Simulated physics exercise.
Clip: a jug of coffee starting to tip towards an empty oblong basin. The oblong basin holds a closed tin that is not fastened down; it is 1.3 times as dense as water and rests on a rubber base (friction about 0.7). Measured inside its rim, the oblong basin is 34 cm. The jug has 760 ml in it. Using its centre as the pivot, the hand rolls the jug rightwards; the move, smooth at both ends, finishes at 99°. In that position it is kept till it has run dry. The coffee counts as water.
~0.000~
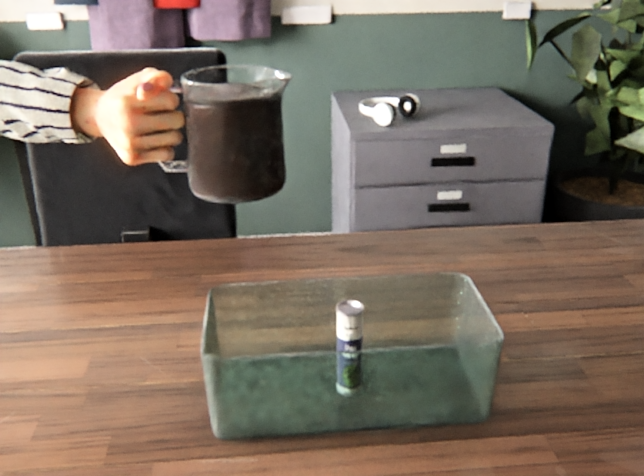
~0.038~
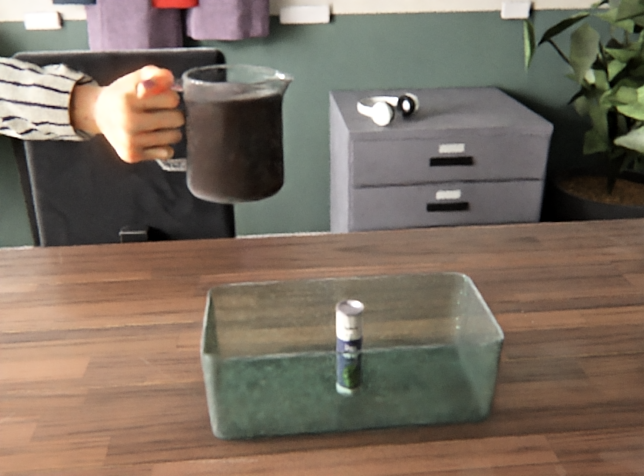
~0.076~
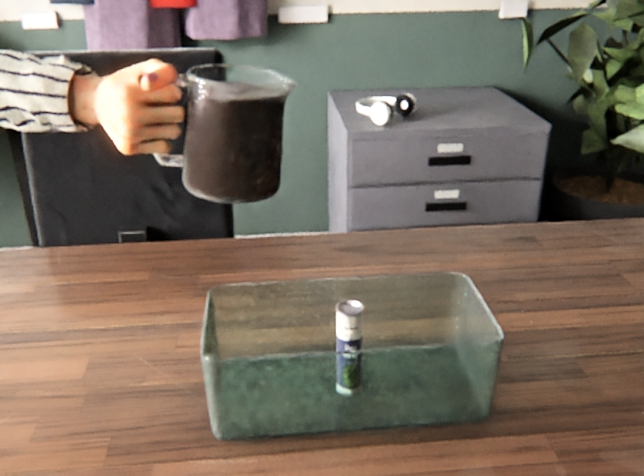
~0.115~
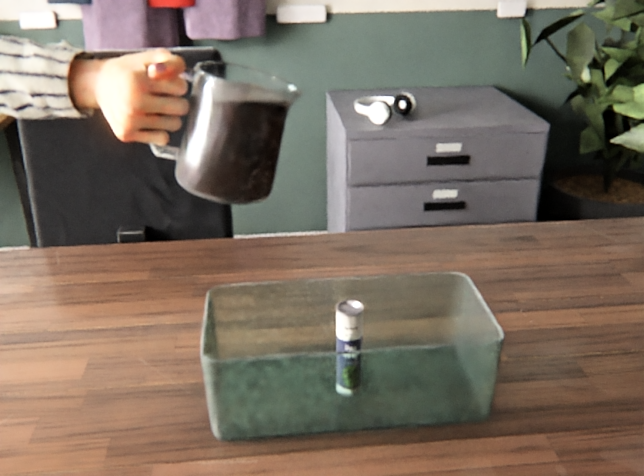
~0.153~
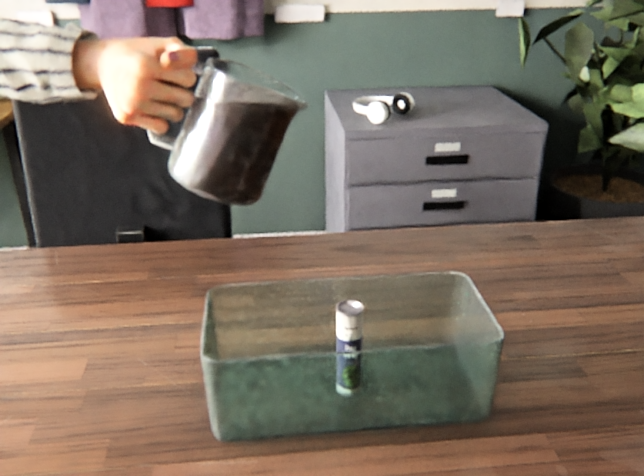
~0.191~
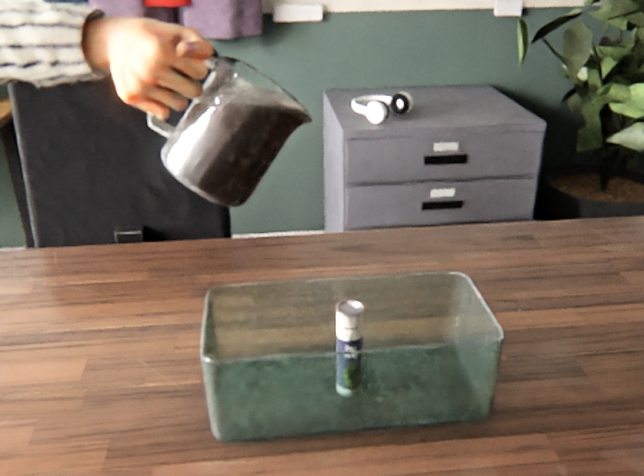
A hand in a striped sleeve holds a glass jug of dark liquid upright, then tilts it steadily rightwards above a wooden table, where a small closed tin stands still inside a clear oblong basin.
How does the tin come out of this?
I expect it will stay vertical.
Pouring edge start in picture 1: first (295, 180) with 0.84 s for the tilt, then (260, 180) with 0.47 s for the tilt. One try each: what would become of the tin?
Run one: It tumbles. Run two: It tumbles.
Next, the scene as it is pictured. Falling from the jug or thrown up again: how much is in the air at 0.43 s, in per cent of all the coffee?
Estimate: Some 36 % of the total.
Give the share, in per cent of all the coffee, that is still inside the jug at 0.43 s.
Some 62 per cent.
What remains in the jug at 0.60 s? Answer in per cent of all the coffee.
What remains is about 26 percent of it all.
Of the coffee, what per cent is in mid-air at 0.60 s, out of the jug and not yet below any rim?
Airborne fraction: Approx. 32 %.
After 0.43 s the tilt is 97° and 61 per cent is still to pour; the tin stands where it began.
After 0.60 s the tilt is 99° and 26 per cent is still to pour; the tin stands where it began.
After 0.77 s the tilt is 99° and 10 per cent is still to pour; the tin stands where it began.
After 0.97 s the tilt is 99° and 4 per cent is still to pour; the tin stands where it began.
In the end the tin stands where it began.
